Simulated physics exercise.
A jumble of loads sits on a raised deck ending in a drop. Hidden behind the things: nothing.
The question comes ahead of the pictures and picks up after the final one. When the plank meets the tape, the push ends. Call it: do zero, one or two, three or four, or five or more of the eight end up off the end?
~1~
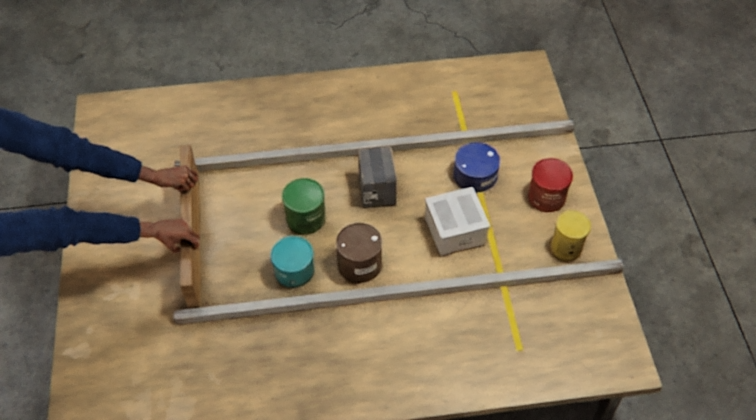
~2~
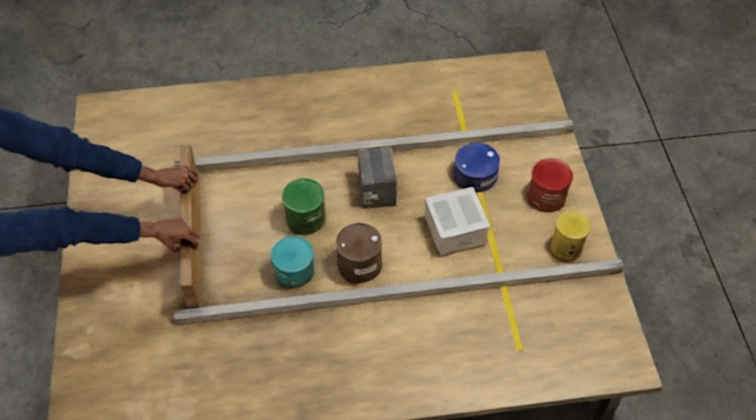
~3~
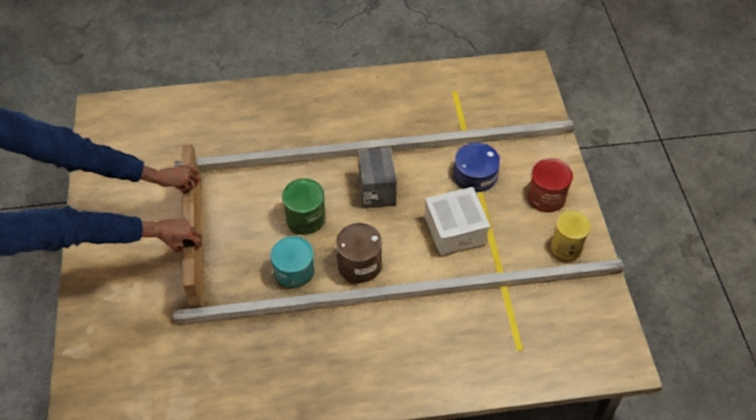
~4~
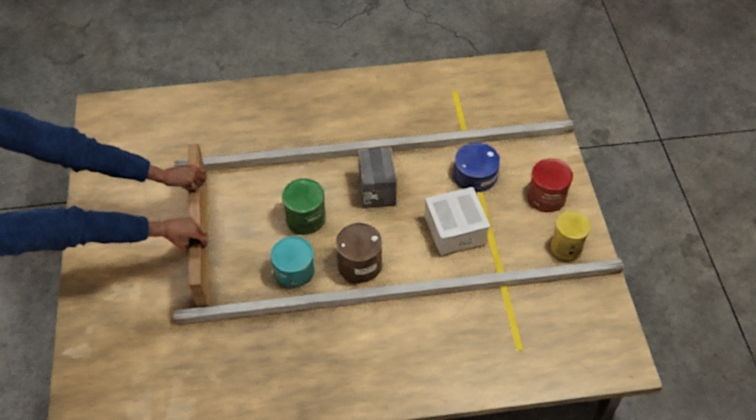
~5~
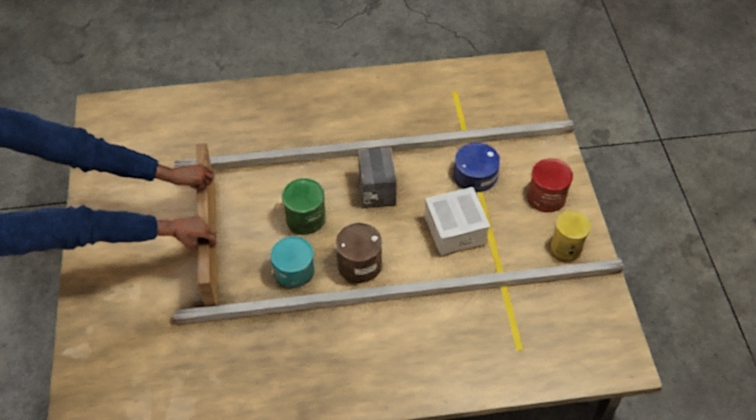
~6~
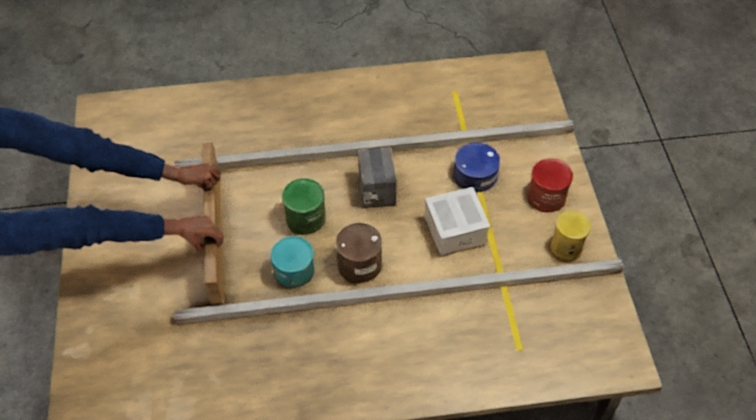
Zero end up off it.
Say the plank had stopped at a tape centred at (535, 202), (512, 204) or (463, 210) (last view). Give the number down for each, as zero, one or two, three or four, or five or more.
Well, it comes out as three to four, 1 or 2 and zero, in that order.
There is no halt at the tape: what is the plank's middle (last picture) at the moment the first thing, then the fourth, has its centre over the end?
I'd put it close to (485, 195) and later close to (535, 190).
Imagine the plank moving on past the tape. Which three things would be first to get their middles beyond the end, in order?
Red pail, yellow pail, blue canister.
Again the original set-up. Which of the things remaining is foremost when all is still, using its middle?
Answer: The red pail.
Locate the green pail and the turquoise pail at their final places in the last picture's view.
You'll see the green pail at (503, 186), with the turquoise pail at (516, 240).
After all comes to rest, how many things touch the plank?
3 in contact.
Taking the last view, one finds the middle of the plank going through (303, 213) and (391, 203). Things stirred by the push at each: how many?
So far 3, and 5 at the second.
Soon after, none off yet; yellow pail at rest near (570, 236); red pail at rest near (550, 186); blue canister at rest near (476, 167).
At rest, the number that fall off is zero.
